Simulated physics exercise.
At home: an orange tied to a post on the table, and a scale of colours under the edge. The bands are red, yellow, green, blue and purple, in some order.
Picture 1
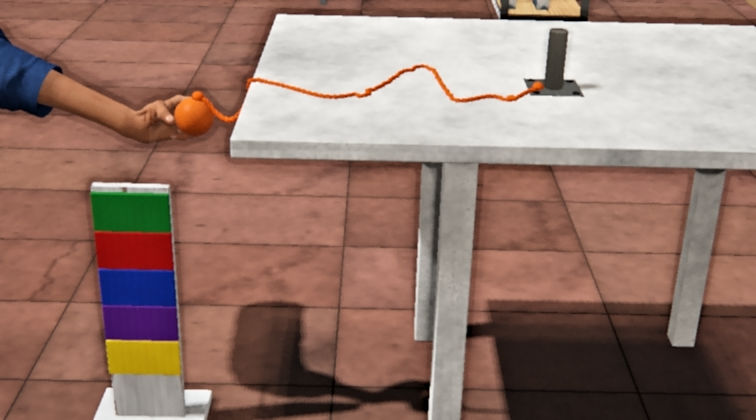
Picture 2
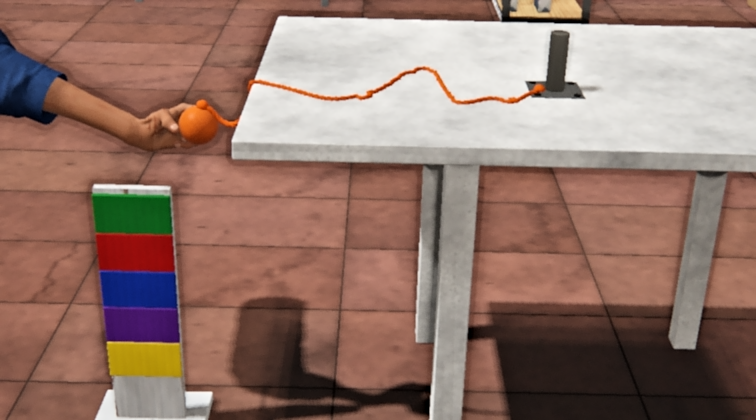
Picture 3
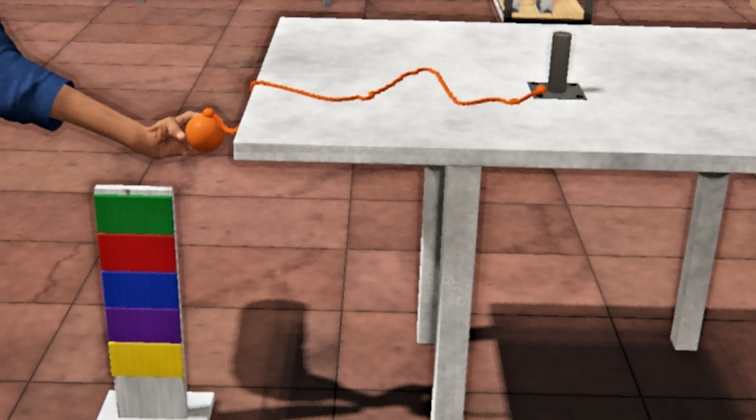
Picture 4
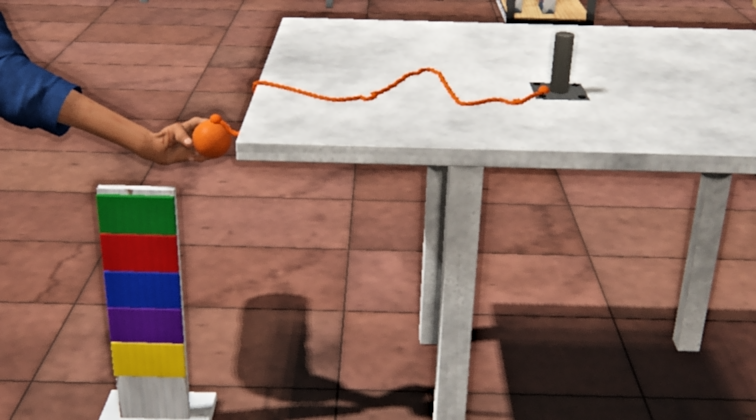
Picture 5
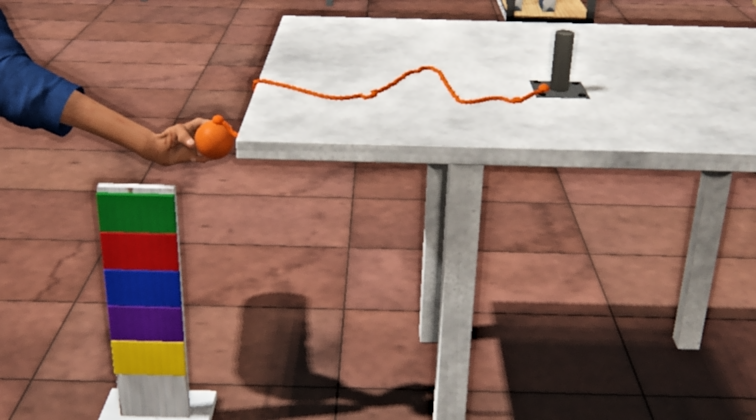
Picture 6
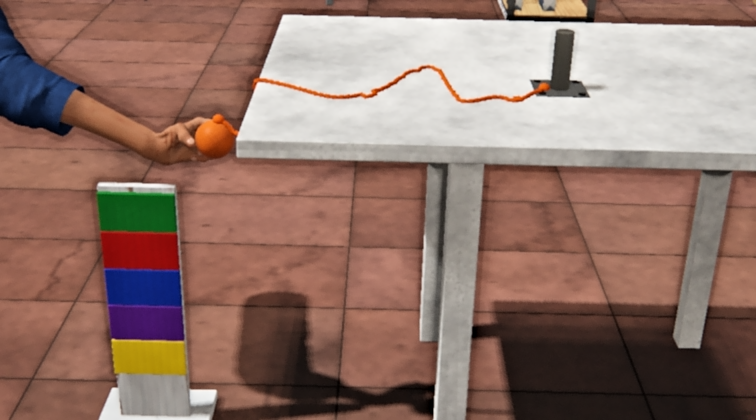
The footage shows a hand holding an orange ball tied by a slack cord to a post on a table, beside a scale of coloured bands, moving it slightly right and down toward the table's edge, then keeping it nearly still.
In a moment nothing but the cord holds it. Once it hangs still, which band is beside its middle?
The yellow one.
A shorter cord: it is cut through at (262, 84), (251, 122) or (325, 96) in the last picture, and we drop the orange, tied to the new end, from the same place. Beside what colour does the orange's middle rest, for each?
Taking them in turn: Blue; purple; green.
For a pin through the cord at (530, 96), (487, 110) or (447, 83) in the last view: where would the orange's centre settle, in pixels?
Near (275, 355), (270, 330) and (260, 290).
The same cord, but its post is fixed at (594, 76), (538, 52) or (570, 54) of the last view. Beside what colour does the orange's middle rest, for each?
Taking them in turn: Purple; yellow; purple.
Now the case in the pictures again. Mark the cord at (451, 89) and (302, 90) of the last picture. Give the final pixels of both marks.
Near (375, 83) and (260, 235).
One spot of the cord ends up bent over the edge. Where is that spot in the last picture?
It lies at about (404, 75).
A little later, orange near (237, 354); level with yellow.
Next, orange near (297, 357); level with purple.
Later still, orange near (247, 361); level with yellow.
When it is over, orange near (273, 370); level with yellow. The cord holds its middle at yellow.
